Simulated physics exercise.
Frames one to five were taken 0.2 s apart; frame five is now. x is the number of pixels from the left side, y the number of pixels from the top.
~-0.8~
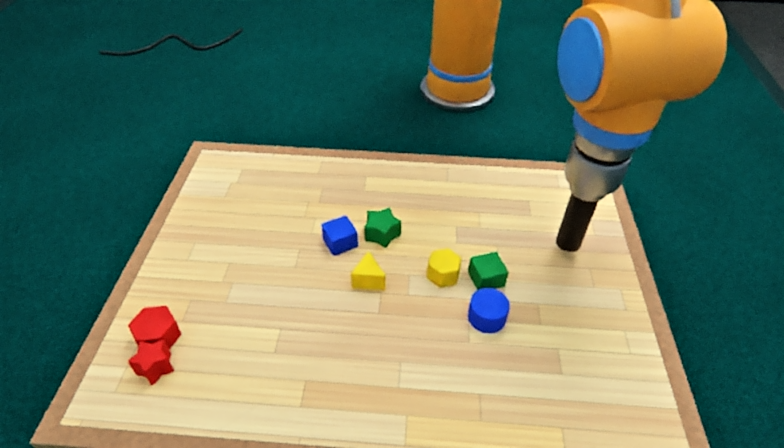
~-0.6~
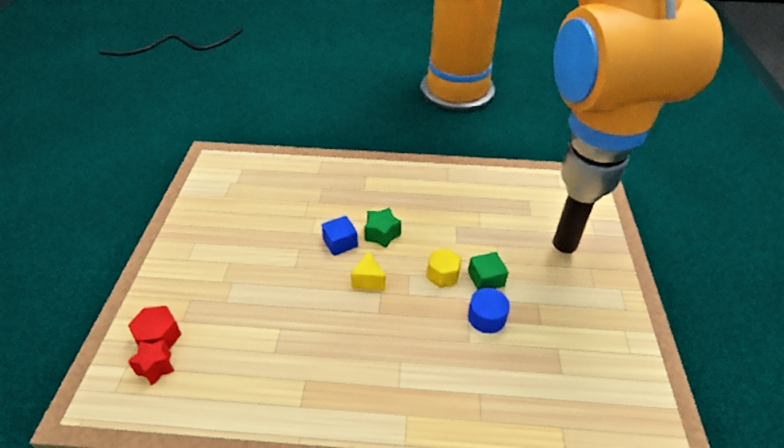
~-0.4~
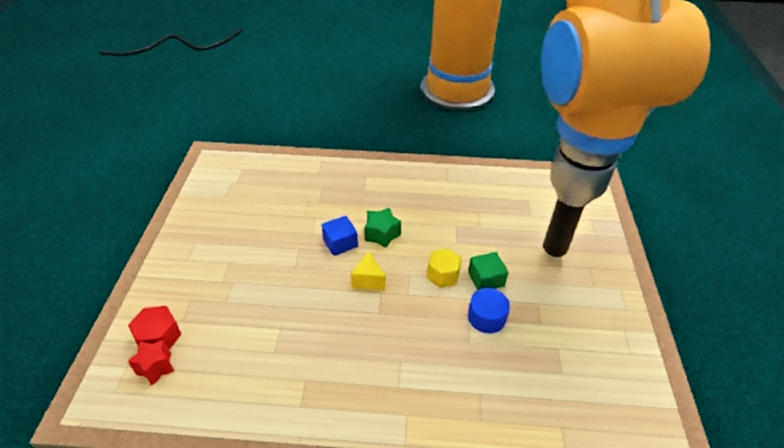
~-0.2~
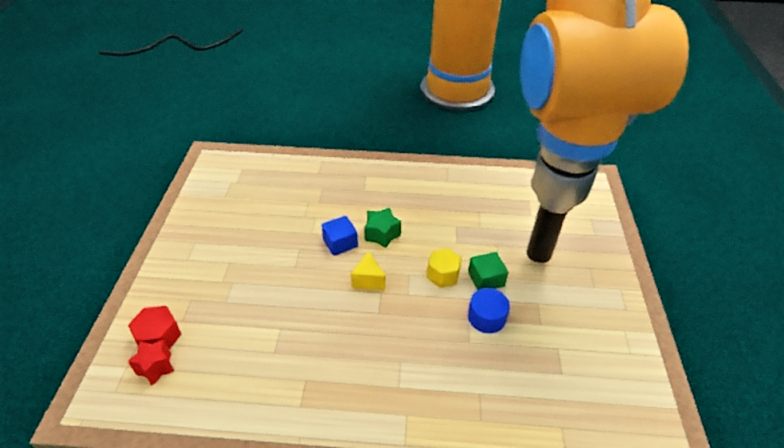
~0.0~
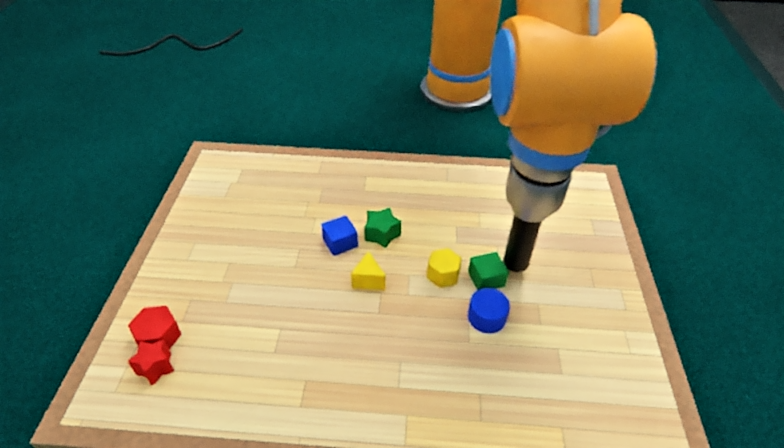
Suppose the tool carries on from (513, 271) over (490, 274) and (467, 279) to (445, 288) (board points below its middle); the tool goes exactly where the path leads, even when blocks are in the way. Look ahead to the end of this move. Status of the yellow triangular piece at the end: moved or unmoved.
That block is going to be left alone.
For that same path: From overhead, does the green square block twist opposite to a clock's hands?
Short answer: Yes.
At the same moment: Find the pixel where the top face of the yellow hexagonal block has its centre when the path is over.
I predict (419, 260).
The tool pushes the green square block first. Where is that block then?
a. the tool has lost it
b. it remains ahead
Answer: B.
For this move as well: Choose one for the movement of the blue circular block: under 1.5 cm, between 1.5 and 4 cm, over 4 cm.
The best fit is under 1.5 cm.
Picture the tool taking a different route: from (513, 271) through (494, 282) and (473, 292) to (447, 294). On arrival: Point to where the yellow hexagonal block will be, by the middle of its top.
In the picture, it is at (399, 252).
On the path given first. Halfway along, tool at (480, 268); yellow hexagonal block at (424, 261), turned 25° clockwise; green square block at (457, 273), turned 15° anticlockwise.
At the end, tool at (446, 279); yellow triangular piece not moved; yellow hexagonal block at (419, 260), turned 40° clockwise; green square block at (427, 289), turned 25° anticlockwise; blue circular block not moved.
